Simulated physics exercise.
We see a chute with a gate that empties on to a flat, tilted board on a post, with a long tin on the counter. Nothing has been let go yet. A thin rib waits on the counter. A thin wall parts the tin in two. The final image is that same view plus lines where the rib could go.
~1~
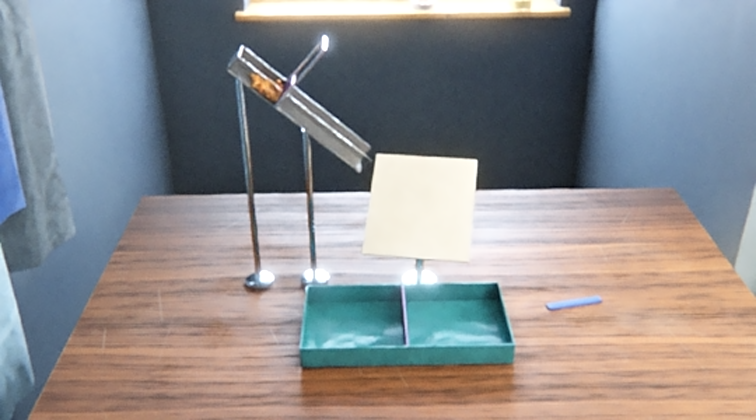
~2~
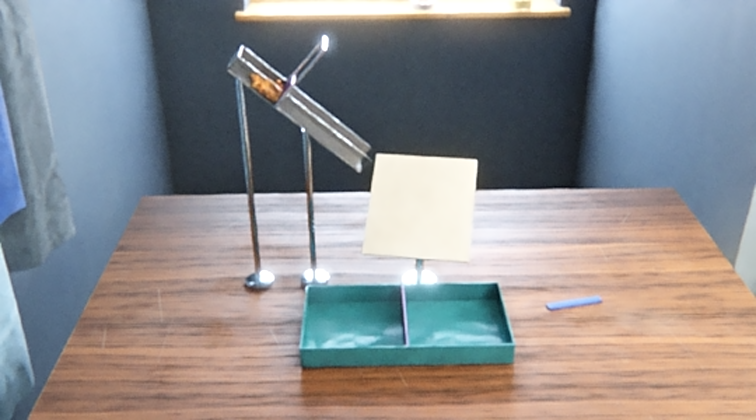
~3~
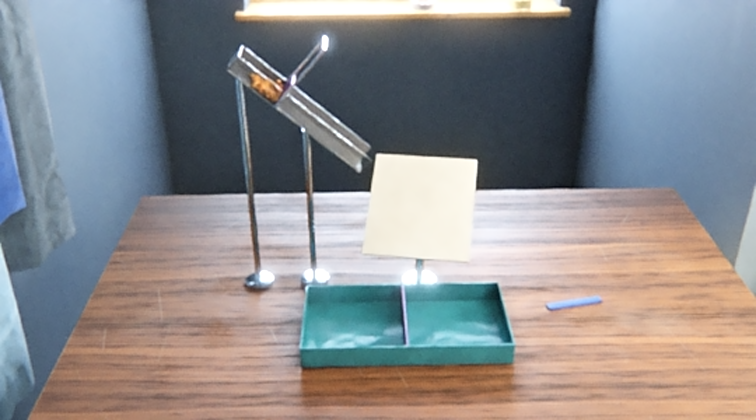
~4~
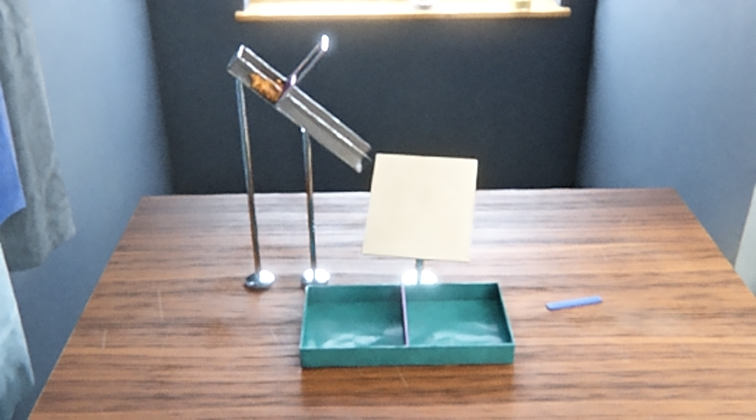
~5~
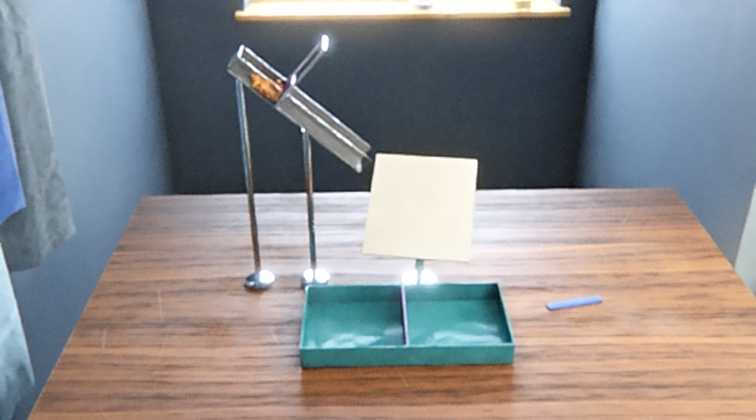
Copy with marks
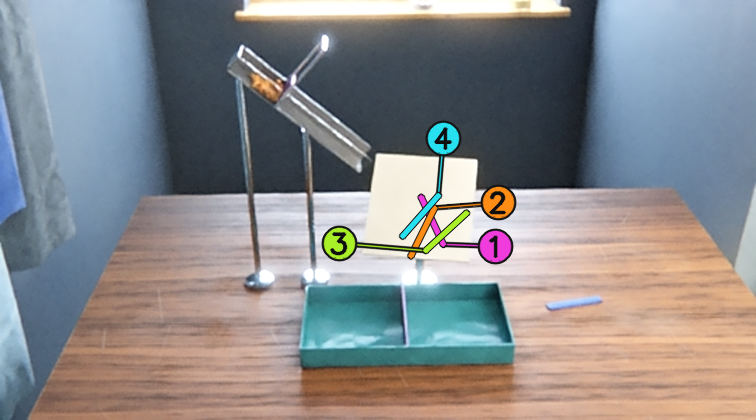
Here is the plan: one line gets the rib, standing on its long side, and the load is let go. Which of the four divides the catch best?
The best line is 3.
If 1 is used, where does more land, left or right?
The right half.
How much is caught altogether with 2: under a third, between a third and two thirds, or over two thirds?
Line 2 gives over two thirds.
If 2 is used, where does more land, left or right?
The left half.
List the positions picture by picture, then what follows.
The first frame shows load behind the gate at (269, 86), roasted chickpeas; lip of the chute at (360, 166), sloping fairly steeply.
The second frame shows middle of the board at (421, 206), tilted fairly steeply; middle of its low edge at (415, 258); of its high edge at (427, 157).
The third frame shows front corners of the tin at (301, 348) and (515, 344); front end of its middle wall at (408, 346); gate still shut at (291, 83).
The fourth frame shows middle of the load at (269, 86); lip at (360, 166).
The fifth frame shows middle of the load at (269, 86); lip at (360, 166).
On the marked copy, line 1 from (421, 197) to (443, 244); line 2 from (434, 207) to (410, 255); line 3 from (466, 213) to (425, 250); line 4 from (438, 195) to (402, 236).
Choosing 1, of what is caught, about a quarter in the left half, most in the right.
Choosing 2, of what is caught, nearly all in the left half, a small part in the right.
Choosing 3, of what is caught, about half in the left half, about half in the right.
Choosing 4, of what is caught, nearly all in the left half, a small part in the right.
